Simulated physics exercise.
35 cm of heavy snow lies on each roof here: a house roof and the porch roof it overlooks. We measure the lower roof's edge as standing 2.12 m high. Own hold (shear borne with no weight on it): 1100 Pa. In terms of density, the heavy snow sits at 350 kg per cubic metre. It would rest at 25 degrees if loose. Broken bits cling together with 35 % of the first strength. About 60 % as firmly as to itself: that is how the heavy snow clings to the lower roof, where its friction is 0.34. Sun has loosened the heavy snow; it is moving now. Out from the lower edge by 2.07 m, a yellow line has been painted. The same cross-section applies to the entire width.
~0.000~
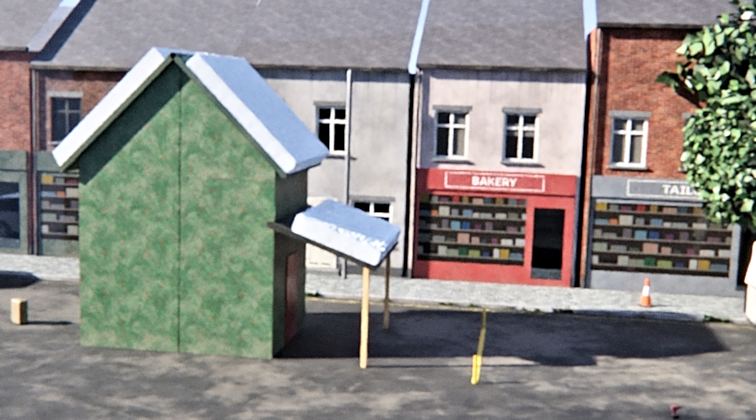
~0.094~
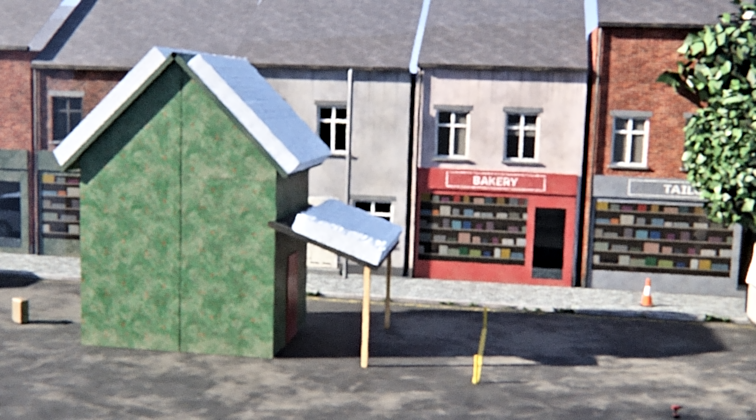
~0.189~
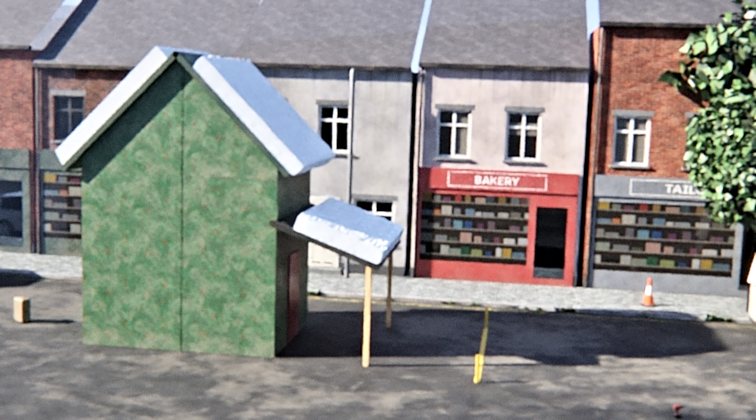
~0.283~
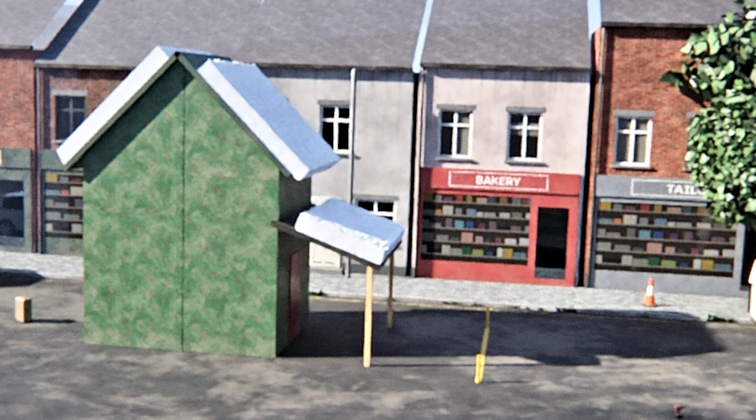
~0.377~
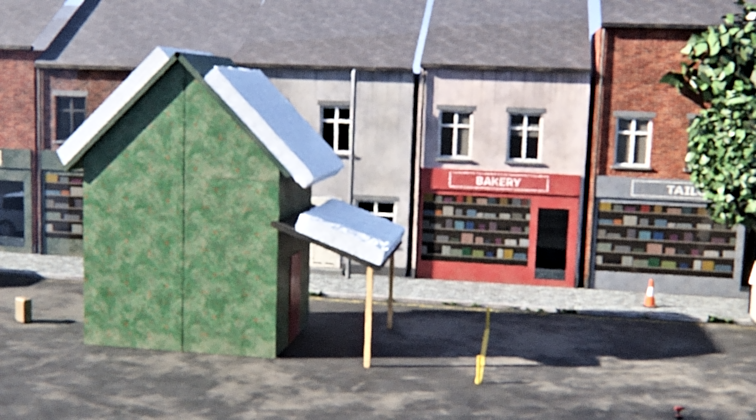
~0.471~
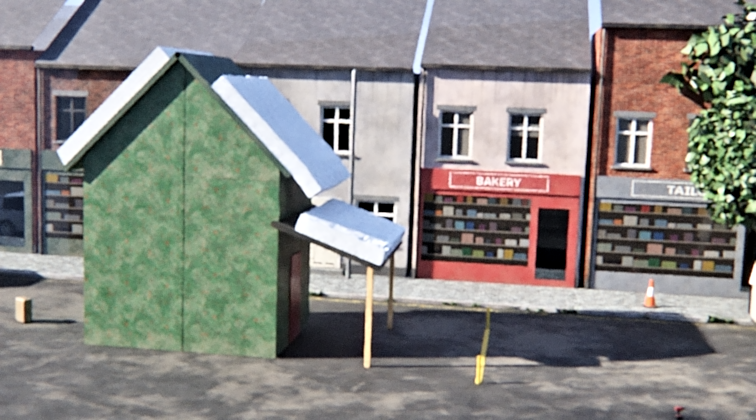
On a street facing a bakery and other shops, a green house stands with snow on its roof and porch roof, and the snow on the right-hand slope slides slowly down in one piece, partly past the roof's edge.
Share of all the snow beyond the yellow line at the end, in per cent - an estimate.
30 %.
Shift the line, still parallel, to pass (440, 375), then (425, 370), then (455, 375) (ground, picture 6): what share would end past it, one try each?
In order, some 50, 60 and 45 percent would end past it.
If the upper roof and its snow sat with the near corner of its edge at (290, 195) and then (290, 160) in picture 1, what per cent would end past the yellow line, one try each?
16 per cent, then 35 per cent.
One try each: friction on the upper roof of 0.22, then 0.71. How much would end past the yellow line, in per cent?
25 %, then 1 %.
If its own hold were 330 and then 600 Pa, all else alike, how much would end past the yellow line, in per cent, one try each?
It'd be some 45 percent the first time and some 40 percent the second.
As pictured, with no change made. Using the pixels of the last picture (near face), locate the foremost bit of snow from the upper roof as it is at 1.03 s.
At roughly (388, 236).
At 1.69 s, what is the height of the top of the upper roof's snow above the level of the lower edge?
At that moment the top of the snow is about 0.6 m above the lower edge.
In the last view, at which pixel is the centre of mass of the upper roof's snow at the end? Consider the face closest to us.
Estimated pixel: (462, 360).
After 1.03 s, none is below the lower edge and 0 % is past the line.
After 1.69 s, 45 % is below the lower edge and 0 % is past the line.
After 2.34 s, 71 % is below the lower edge and 30 % is past the line.
After 3.00 s, 85 % is below the lower edge and 30 % is past the line.
After 3.60 s, 85 % is below the lower edge and 30 % is past the line.
